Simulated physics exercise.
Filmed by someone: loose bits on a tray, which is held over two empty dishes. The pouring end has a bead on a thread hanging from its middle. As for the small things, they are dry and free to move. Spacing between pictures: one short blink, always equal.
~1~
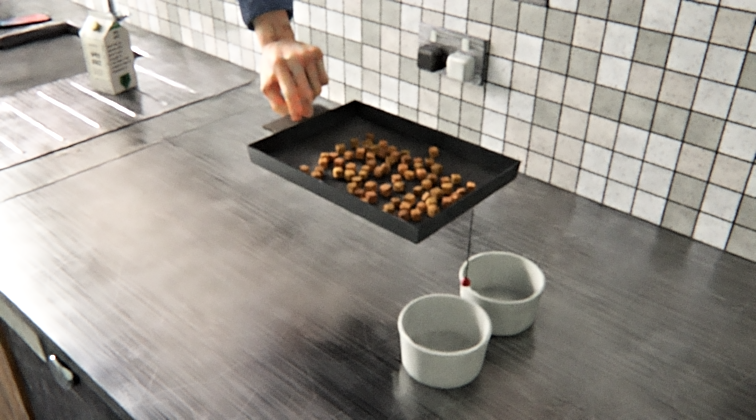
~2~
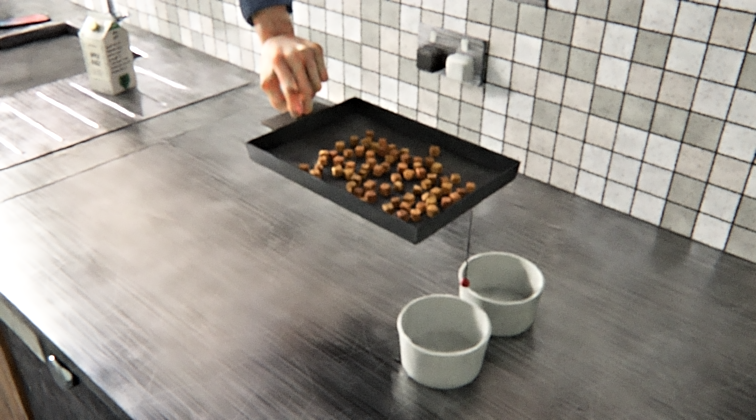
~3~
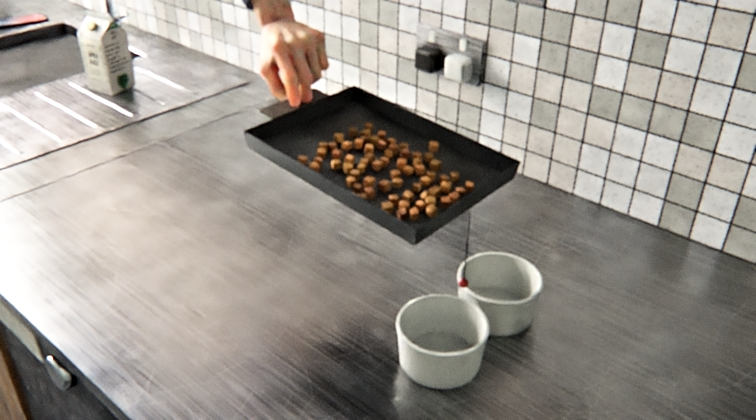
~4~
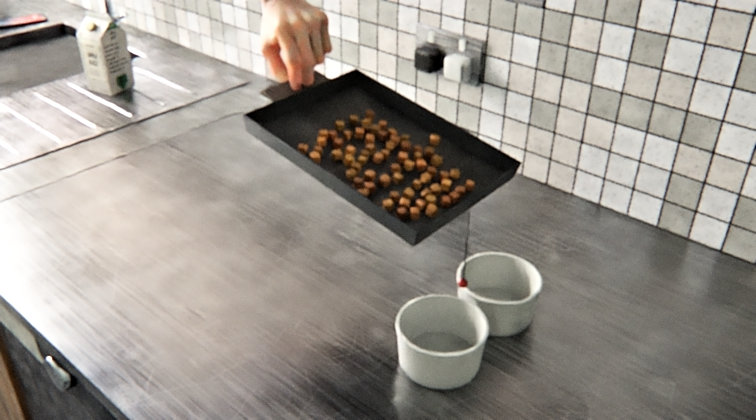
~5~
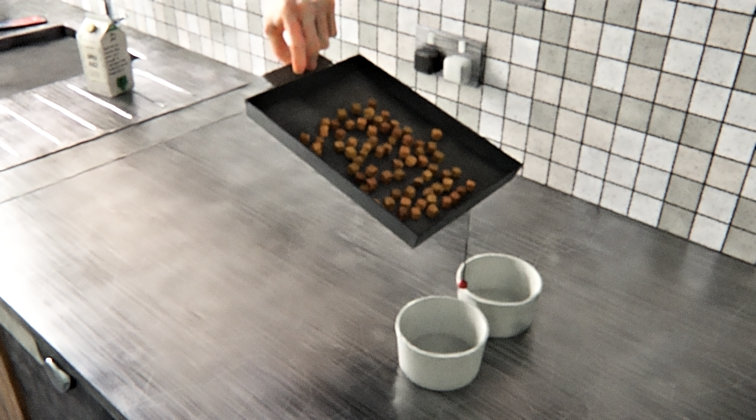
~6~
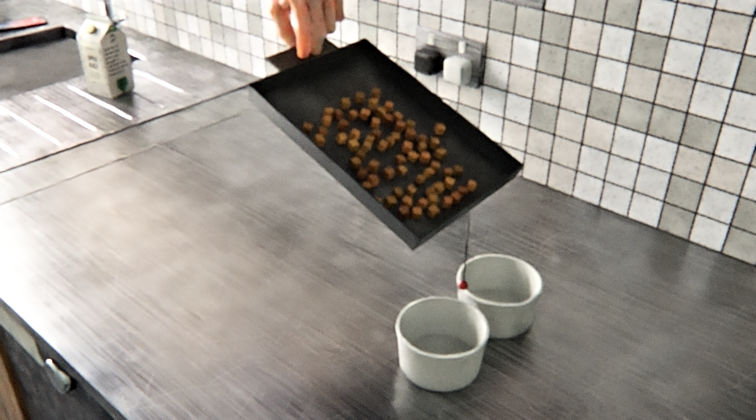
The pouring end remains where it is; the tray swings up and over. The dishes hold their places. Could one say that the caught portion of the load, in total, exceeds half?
Dishes miss most.
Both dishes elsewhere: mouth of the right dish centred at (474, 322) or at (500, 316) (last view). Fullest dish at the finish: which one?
In the first try it's the one on the right, and in the second it's the one on the right.
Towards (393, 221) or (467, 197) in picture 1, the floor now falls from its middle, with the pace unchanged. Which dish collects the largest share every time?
In turn: The left dish; the right-hand dish.
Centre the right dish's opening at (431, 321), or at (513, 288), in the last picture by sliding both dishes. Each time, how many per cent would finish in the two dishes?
The first position comes out at 20 per cent, the other at 60 per cent.
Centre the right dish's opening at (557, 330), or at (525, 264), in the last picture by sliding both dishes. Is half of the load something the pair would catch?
Place 1: Lower than half; place 2: Lower than half.
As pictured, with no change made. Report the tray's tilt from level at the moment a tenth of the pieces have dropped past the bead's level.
Roughly 105°.
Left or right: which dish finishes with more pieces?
The one to the left.
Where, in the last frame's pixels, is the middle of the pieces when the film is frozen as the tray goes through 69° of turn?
Somewhere near pixel (454, 199).
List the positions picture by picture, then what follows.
Corners of the pouring end (417, 225) and (518, 161), level; middle of the load (397, 180), brown sugar cubes; left dish (480, 359); right dish (535, 308); bead on its thread (466, 283), in the first frame.
Corners of the pouring end (417, 226) and (517, 162), level; middle of the load (396, 179), in the second frame.
Corners of the pouring end (416, 227) and (517, 162), tipped barely, level across its low end; middle of the load (395, 175), in the third frame.
Corners of the pouring end (417, 229) and (518, 162), tipped a little, level across its low end; middle of the load (396, 169), in the fourth frame.
Corners of the pouring end (418, 233) and (519, 164), tipped clearly, level across its low end; middle of the load (398, 165), in the fifth frame.
Corners of the pouring end (420, 236) and (521, 165), tipped clearly, level across its low end; middle of the load (400, 160); left dish (477, 362); right dish (533, 311), in the sixth frame.
Just after the last frame, tray tipped steeply; almost all on the tray; just a few in the air.
A moment on, tray tipped past a quarter turn; the larger part on the tray; just a few in the left dish; about a tenth outside both; about a tenth in the air.
Further on, tray tipped past a quarter turn; roughly a third in the left dish; about a tenth in the right dish; roughly two thirds outside both.
When it is over, tray tipped past a quarter turn; roughly a third in the left dish; about a tenth in the right dish; roughly two thirds outside both.
